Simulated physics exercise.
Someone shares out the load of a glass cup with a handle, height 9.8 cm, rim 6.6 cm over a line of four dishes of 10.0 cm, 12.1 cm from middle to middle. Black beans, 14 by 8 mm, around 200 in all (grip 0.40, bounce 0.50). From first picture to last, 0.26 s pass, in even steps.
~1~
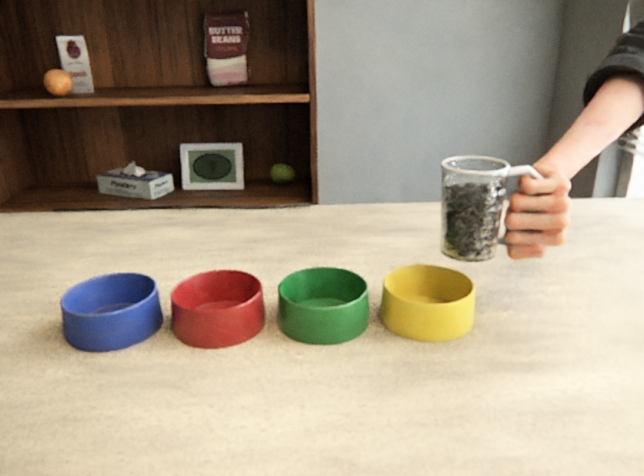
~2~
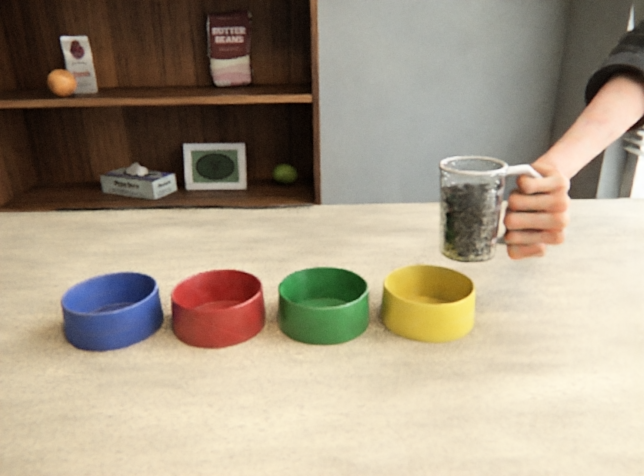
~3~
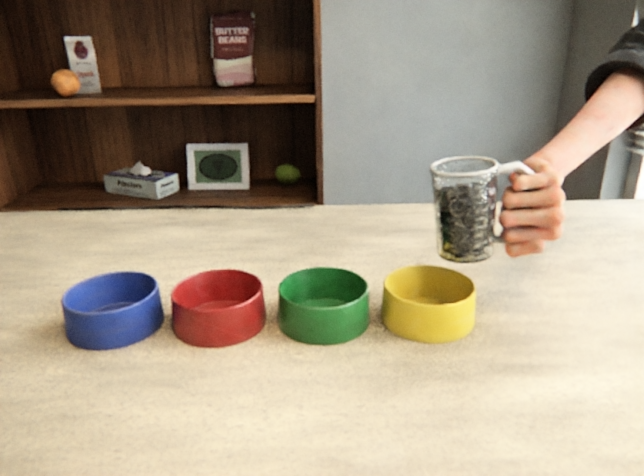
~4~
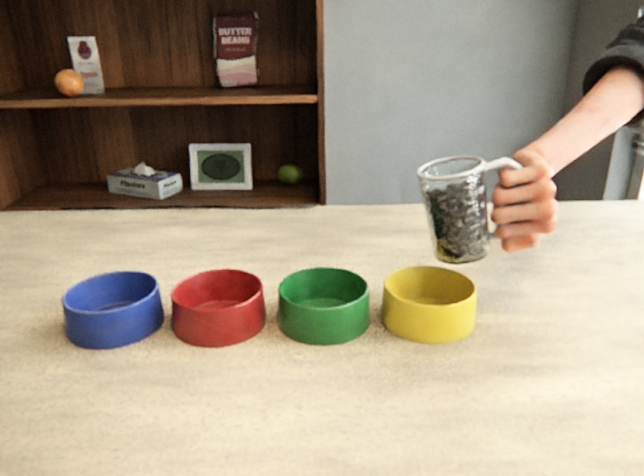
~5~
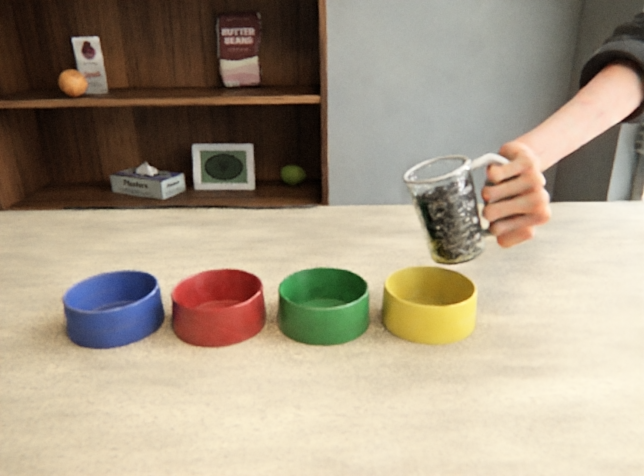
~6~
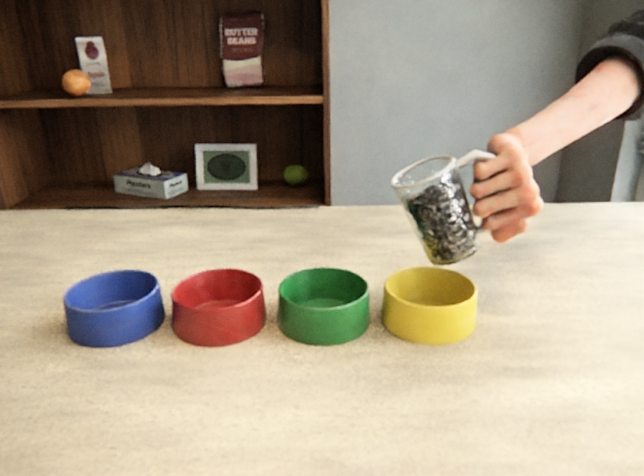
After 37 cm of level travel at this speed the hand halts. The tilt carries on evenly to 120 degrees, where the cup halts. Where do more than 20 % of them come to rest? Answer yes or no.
Red: Yes, blue: No, green: No, yellow: No, counter: No.
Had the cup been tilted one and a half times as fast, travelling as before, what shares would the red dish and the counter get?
Then: Red 40; counter 30.
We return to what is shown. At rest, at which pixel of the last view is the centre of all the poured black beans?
Near (211, 308).
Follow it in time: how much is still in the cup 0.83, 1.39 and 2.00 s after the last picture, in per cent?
About 70, 0, 0.
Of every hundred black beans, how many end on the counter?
Some 10 per cent.
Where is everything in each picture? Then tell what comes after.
Cup at (471, 209), tilt 0 degrees, lip at (445, 166), moved 0.0 cm; middle of the pieces at (471, 212); yellow dish at (428, 283); green dish at (323, 286); red dish at (217, 289); blue dish at (110, 292), in the first picture.
Cup at (470, 210), tilt 1 degrees, lip at (442, 167), moved 0.2 cm; middle of the pieces at (470, 213), in the second picture.
Cup at (465, 210), tilt 5 degrees, lip at (433, 170), moved 0.9 cm; middle of the pieces at (465, 213), in the third picture.
Cup at (456, 211), tilt 12 degrees, lip at (419, 174), moved 1.8 cm; middle of the pieces at (457, 214), in the fourth picture.
Cup at (448, 211), tilt 18 degrees, lip at (406, 179), moved 2.8 cm; middle of the pieces at (449, 214), in the fifth picture.
Cup at (439, 212), tilt 24 degrees, lip at (393, 184), moved 3.7 cm; middle of the pieces at (440, 214); yellow dish at (430, 286); green dish at (324, 287); red dish at (218, 288); blue dish at (112, 289), in the sixth picture.
Then, 0.83 s after the last picture, tilt 119 degrees; cup holds 70 %, red 20 %.
Then, 1.39 s after the last picture, tilt 120 degrees; cup holds 0 %, red 90 %.
Then, 2.00 s after the last picture, tilt 120 degrees; cup holds 0 %, red 90 %.
In the end, red 90 %, blue 0 %, green 0 %, yellow 0 %, counter 10 %.
